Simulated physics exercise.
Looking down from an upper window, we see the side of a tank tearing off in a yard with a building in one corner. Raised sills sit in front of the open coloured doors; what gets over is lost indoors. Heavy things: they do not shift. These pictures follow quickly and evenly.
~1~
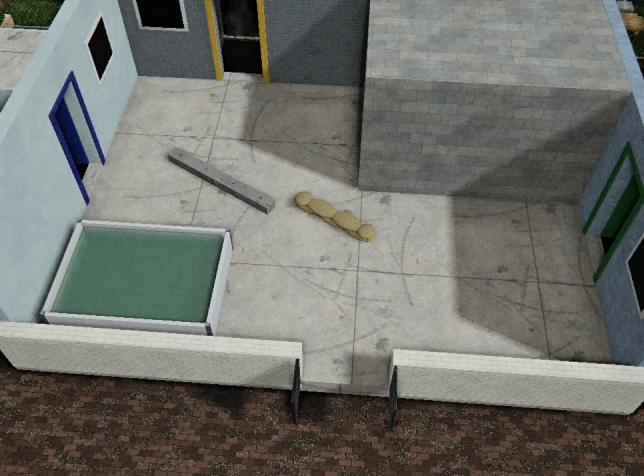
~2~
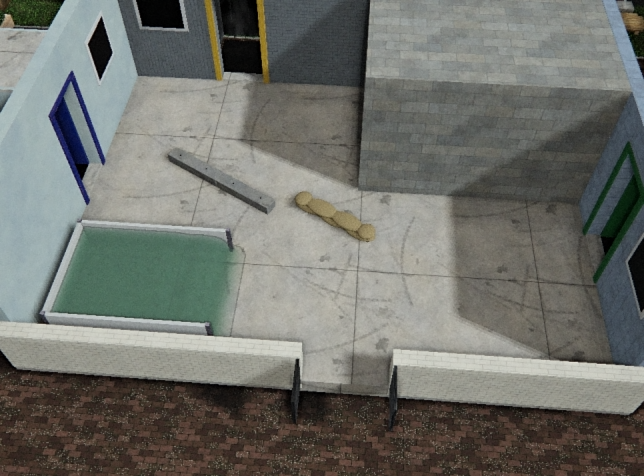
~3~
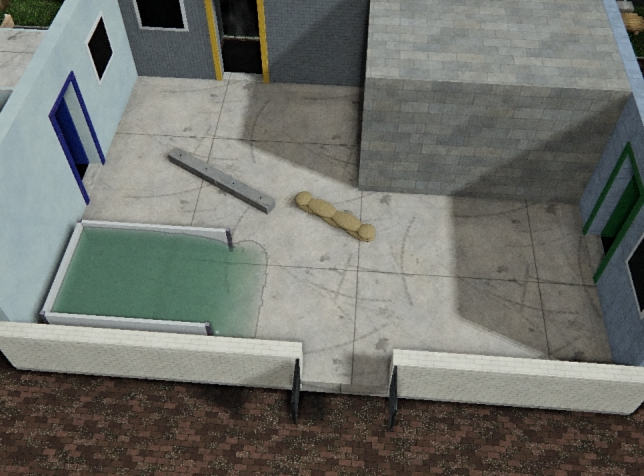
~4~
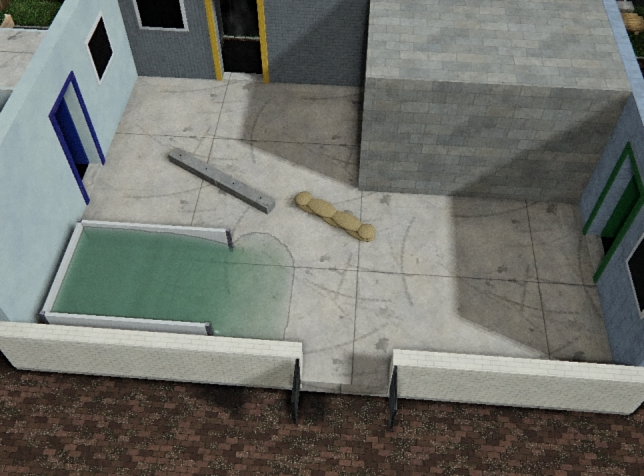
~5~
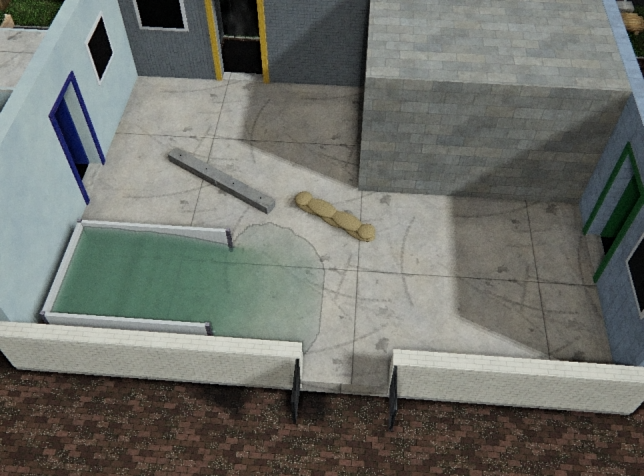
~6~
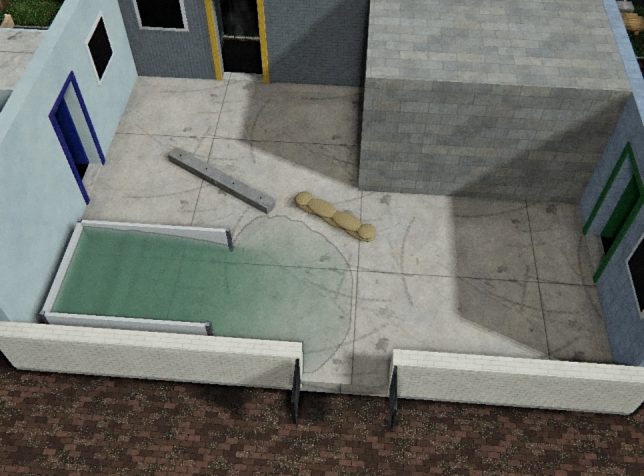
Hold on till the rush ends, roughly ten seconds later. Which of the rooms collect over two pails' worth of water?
The blue door collects two pails or less; the green door collects over two pails; the yellow door collects two pails or less.
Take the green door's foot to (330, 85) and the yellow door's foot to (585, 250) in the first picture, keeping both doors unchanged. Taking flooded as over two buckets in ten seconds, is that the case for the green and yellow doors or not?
Then: Green keeps below it, yellow takes more.
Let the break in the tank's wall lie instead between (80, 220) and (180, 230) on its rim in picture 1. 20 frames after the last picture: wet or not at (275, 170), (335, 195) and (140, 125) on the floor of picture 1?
The first spot is spared, the second spared, the third swamped.
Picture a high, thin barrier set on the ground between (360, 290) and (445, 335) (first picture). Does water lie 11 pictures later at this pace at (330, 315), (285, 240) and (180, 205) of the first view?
Outcome per location, in sequence: Soaking, soaking, unsoaked.
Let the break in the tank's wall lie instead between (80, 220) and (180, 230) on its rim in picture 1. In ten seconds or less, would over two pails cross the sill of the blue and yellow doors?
Door by door - blue exceeds it; yellow exceeds it.
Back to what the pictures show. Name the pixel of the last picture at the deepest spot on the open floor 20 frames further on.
My best guess is roughly (598, 324).
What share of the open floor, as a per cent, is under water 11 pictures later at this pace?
Roughly 35 percent.
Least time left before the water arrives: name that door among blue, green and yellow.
Answer: The one in green.
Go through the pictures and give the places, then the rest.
In the first picture, still water in the water tank at (141, 273).
In the second picture, water pours out at (220, 290) and has run to (237, 250).
In the third picture, water pours out at (220, 290) and has run to (252, 245).
In the fourth picture, the front is at (279, 247), out from the gap at (220, 290).
In the fifth picture, the front is at (316, 261), out from the gap at (220, 291).
In the sixth picture, water pours out at (220, 291) and has run to (344, 268).
A moment on, water covers 25 % of the floor; the blue door not reached, the green door not reached, the yellow door not reached.
Next, water covers 35 % of the floor; the blue door not reached, the green door not reached, the yellow door not reached.
Then, water covers 45 % of the floor; the blue door not reached, the green door under two buckets in, the yellow door not reached.
Later, water covers 50 % of the floor; the blue door not reached, the green door over two buckets in, the yellow door not reached.
In the end, water covers 70 % of the floor; the blue door wet at the sill, nothing in, the green door far over two buckets in, the yellow door not reached.
